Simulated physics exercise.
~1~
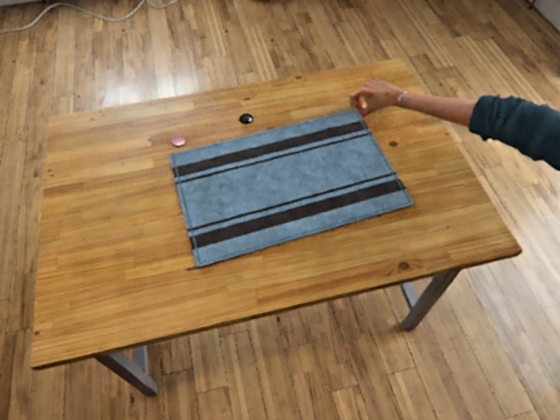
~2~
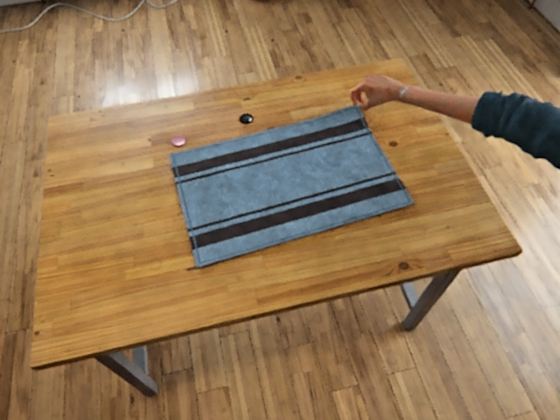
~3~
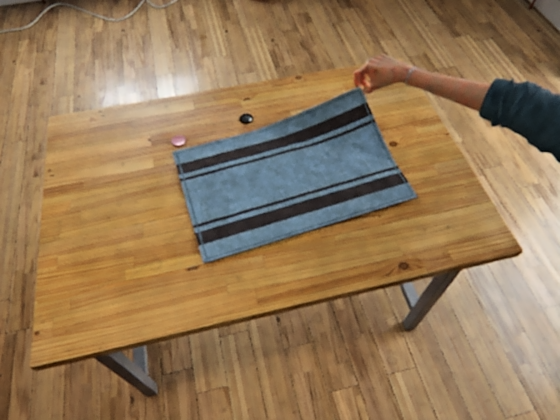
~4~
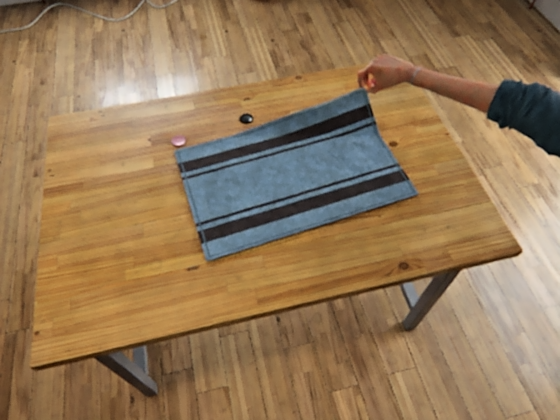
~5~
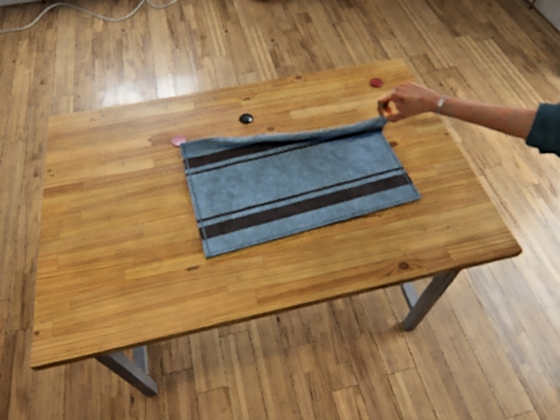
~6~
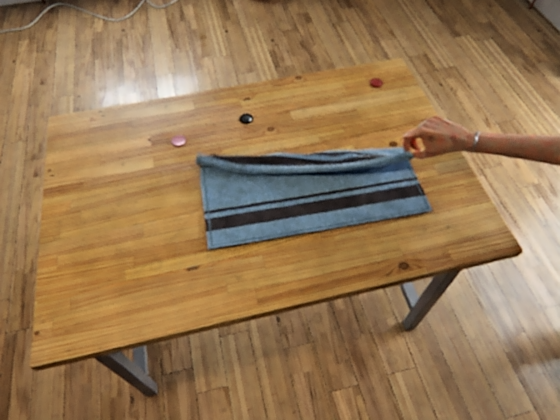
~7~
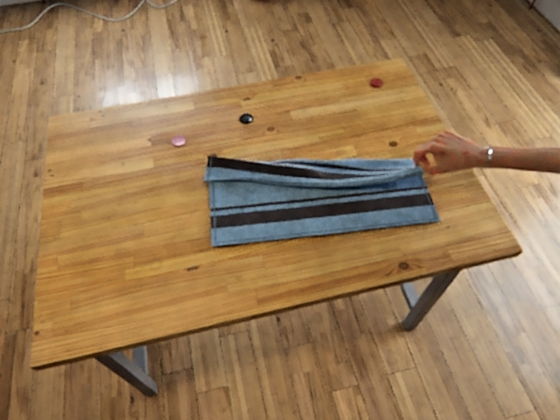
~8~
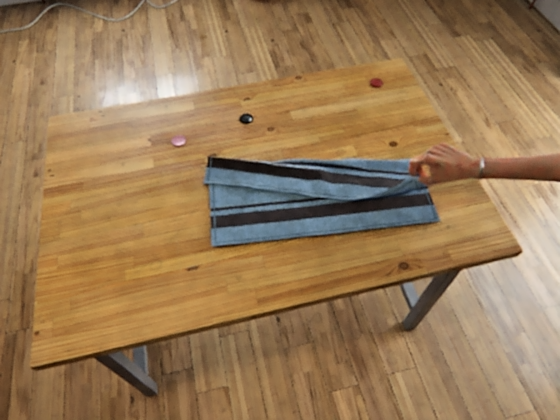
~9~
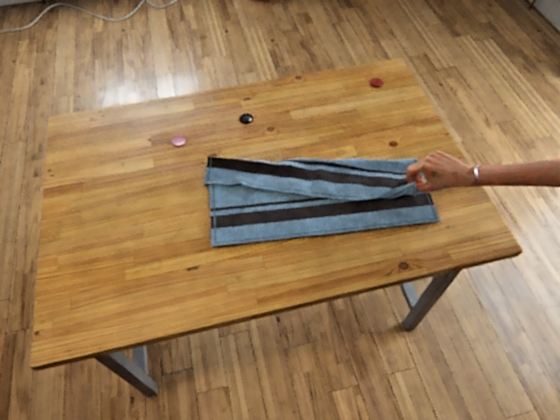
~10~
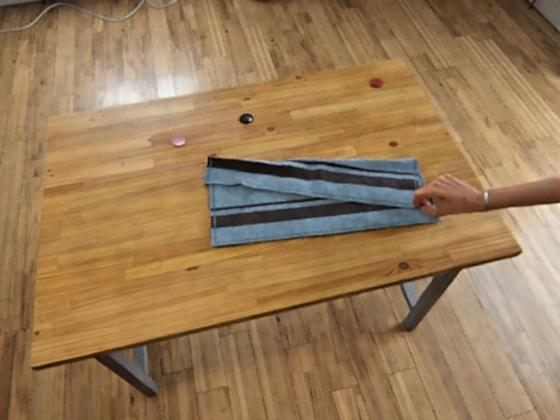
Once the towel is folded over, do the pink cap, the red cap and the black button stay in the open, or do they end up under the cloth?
All of them are in the open at the end. The pink cap, the red cap and the black button can each be seen on the bare wood beyond the folded towel.
At the start, a blue towel with dark stripes lies spread on a wooden table, with a pink cap and a black button beyond its far edge, while a hand holds its far right corner. The hand raises the corner a little, then draws it toward the near side, and a red cap comes into view. The far edge folds over and the towel shifts slightly right and nearer. The hand lowers the corner at the right end, leaving the towel as a slanted, layered strip, with both caps and the button uncovered.
